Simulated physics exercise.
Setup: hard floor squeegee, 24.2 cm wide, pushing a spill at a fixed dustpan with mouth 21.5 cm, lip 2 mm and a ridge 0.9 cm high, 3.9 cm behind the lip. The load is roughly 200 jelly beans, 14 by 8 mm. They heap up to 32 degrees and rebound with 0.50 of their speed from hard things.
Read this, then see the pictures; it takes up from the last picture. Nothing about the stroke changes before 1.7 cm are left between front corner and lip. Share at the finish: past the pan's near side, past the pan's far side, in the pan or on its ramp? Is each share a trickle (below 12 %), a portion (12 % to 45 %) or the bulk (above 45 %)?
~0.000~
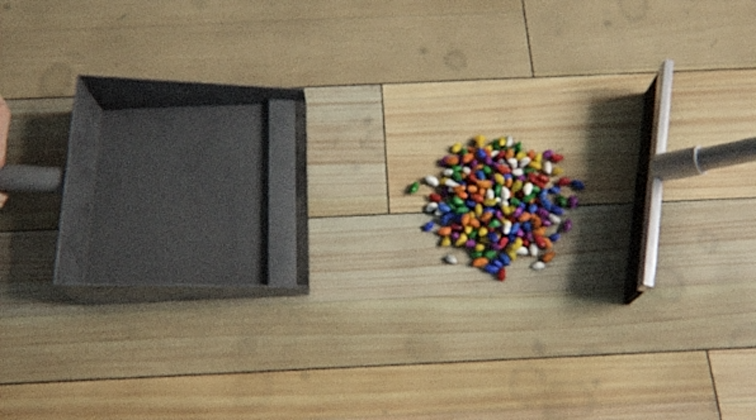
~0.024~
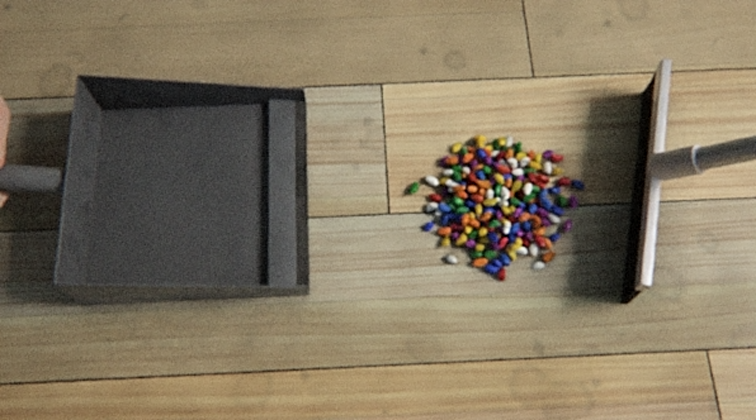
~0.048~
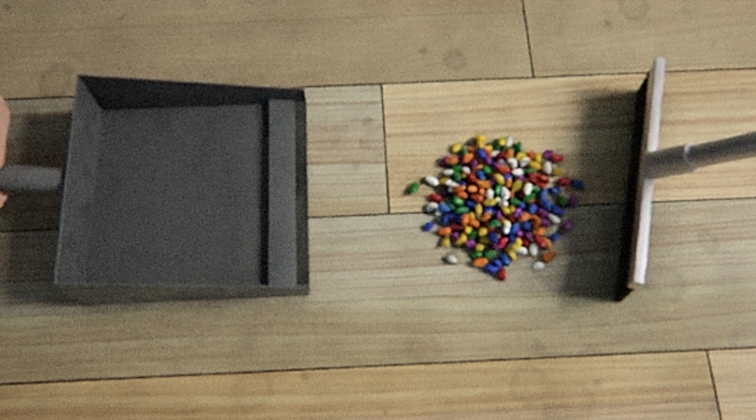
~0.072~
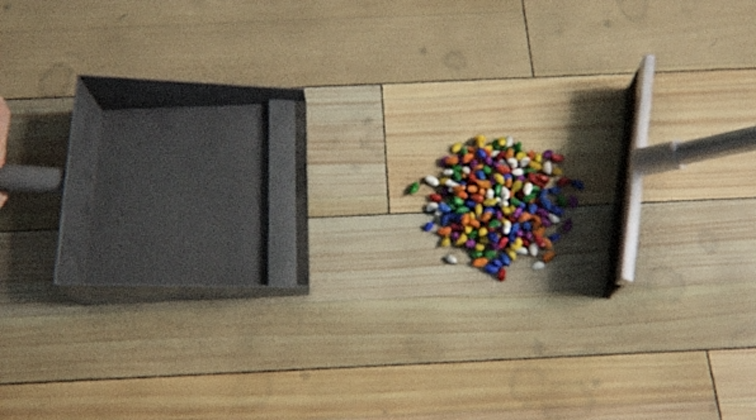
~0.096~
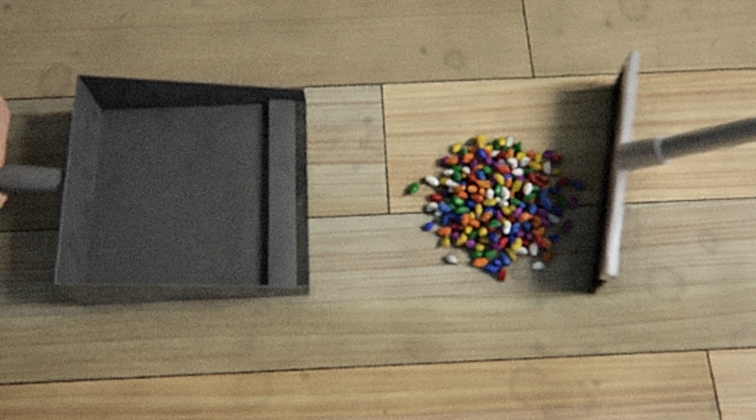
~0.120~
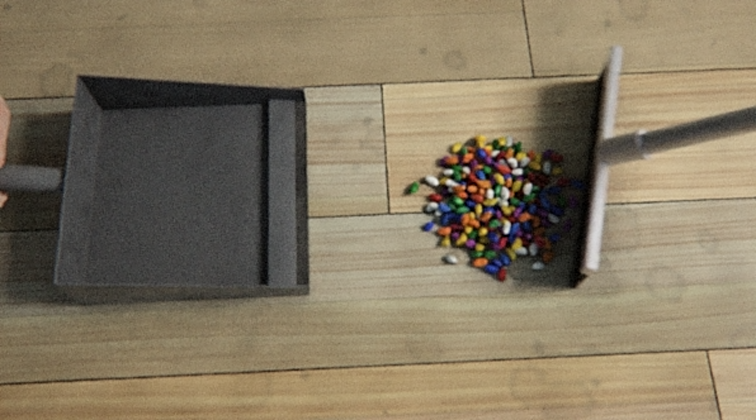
At the end, near side: My money's on a low share; far side: My money's on a medium-sized share; pan: My money's on a medium-sized share.
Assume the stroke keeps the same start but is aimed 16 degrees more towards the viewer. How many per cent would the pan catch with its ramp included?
Then about 35 per cent.
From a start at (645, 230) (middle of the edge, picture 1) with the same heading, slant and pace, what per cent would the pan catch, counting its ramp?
30 %.
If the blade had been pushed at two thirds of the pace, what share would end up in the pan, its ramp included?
About 30 %.
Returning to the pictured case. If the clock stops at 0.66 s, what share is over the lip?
About 35 percent.
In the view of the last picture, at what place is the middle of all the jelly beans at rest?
My guess is close to (309, 145).
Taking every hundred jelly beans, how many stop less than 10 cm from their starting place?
Around 5 per cent, give or take.
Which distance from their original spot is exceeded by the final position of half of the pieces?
That distance is around 22 cm.
After 0.30 s, middle of the blade 16 cm from the lip; 0 % over the lip, far side 0 %, near side 0 %.
Then, at 0.41 s, middle of the blade 9 cm from the lip; 0 % over the lip, far side 10 %, near side 5 %.
Then, at 0.66 s, middle of the blade 5 cm from the lip; 35 % over the lip, far side 20 %, near side 5 %.
At rest (2.3 s), near side 5 %, far side 20 %, pan 35 %, in front of the lip or behind the blade 45 %.
